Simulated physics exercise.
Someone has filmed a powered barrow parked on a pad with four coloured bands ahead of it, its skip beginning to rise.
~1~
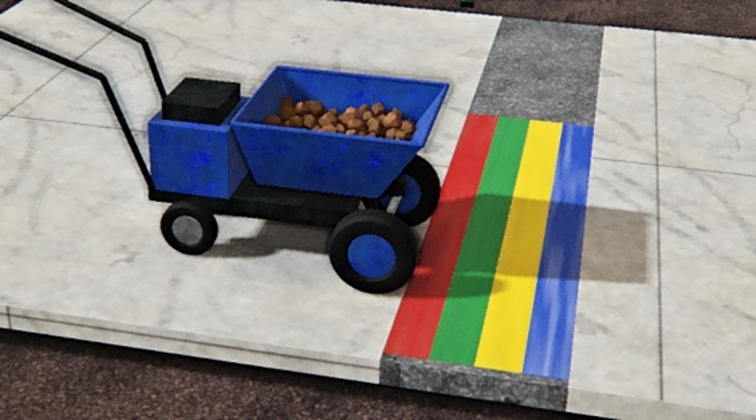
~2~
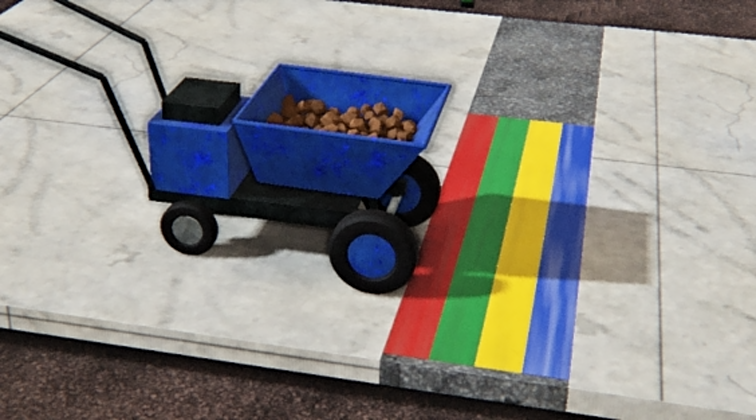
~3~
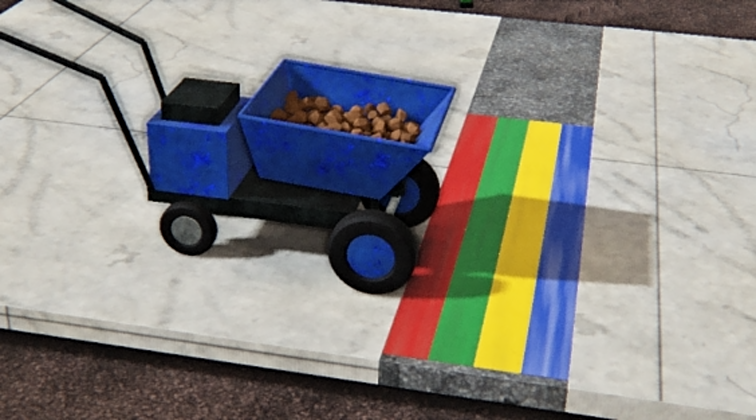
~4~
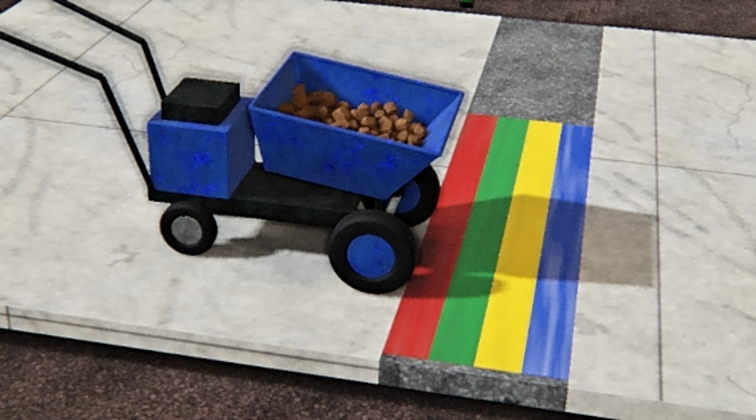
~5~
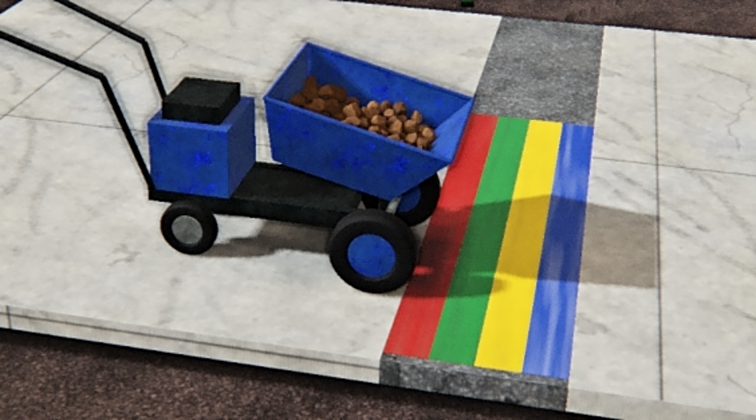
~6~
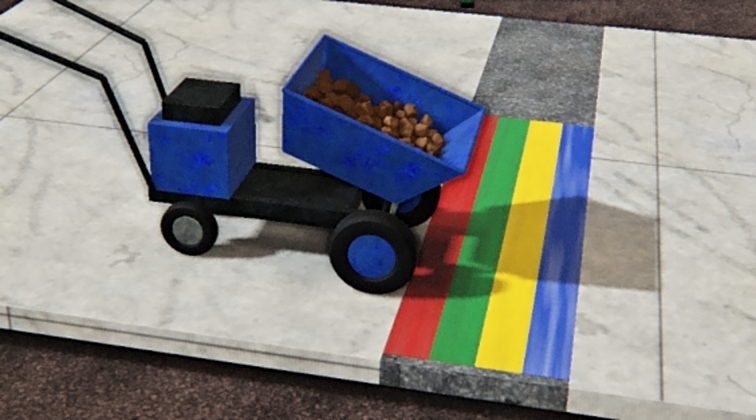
Blue powered barrow standing on a pale slab beside red, green, yellow and blue bands, its clod-filled skip tilting forward to the right.
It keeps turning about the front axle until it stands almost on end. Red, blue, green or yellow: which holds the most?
The blue one gets the largest share.
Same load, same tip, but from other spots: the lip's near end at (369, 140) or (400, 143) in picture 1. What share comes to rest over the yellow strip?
In turn 30 and 30 in a hundred.
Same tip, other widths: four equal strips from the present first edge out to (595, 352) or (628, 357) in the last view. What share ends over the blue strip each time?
Roughly 30 per cent, and 20 per cent.
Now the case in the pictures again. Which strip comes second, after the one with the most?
In second place: The yellow one.
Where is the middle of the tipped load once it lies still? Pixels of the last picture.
Near (560, 269).
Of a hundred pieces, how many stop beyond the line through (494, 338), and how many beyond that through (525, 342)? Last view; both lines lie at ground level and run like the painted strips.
About 70 and 50 per cent.
Soon after the last picture, skip tipped steeply; all in the skip.
A little later, skip tipped right over; nearly all in the skip; a stray few over the yellow strip; a small part over the blue strip.
Later still, skip tipped right over; about a third in the skip; about a quarter over the yellow strip; about a third over the blue strip; about a quarter off the paint.
At rest, skip tipped right over; about a quarter in the skip; none over the red strip; none over the green strip; about a quarter over the yellow strip; about a third over the blue strip; about a quarter off the paint.
